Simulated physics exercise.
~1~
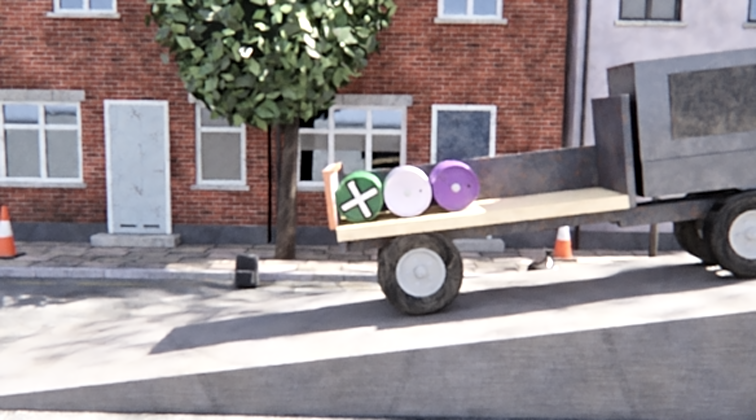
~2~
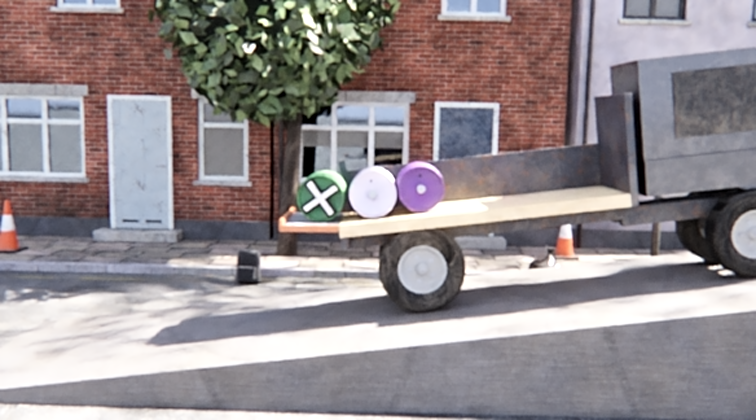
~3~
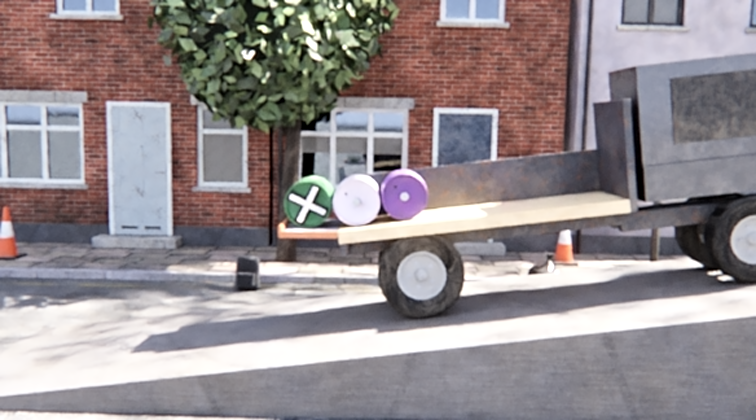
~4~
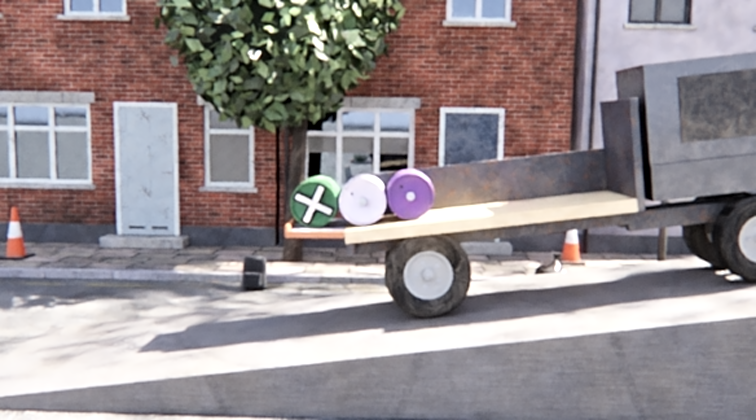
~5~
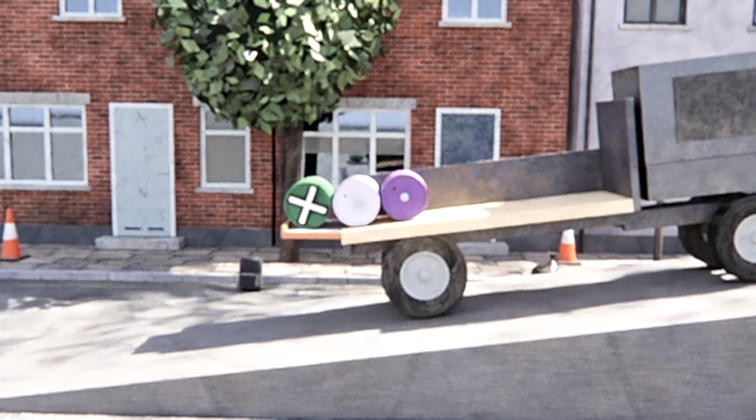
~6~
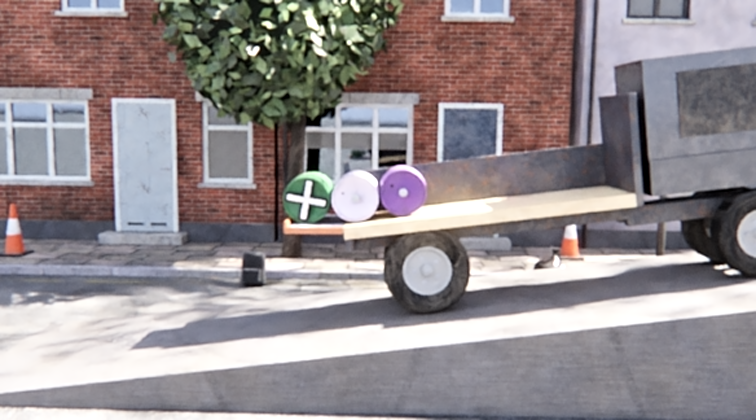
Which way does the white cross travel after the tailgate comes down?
It moves to the left, carried along on the green keg as that keg rolls onto the lowered tailgate.
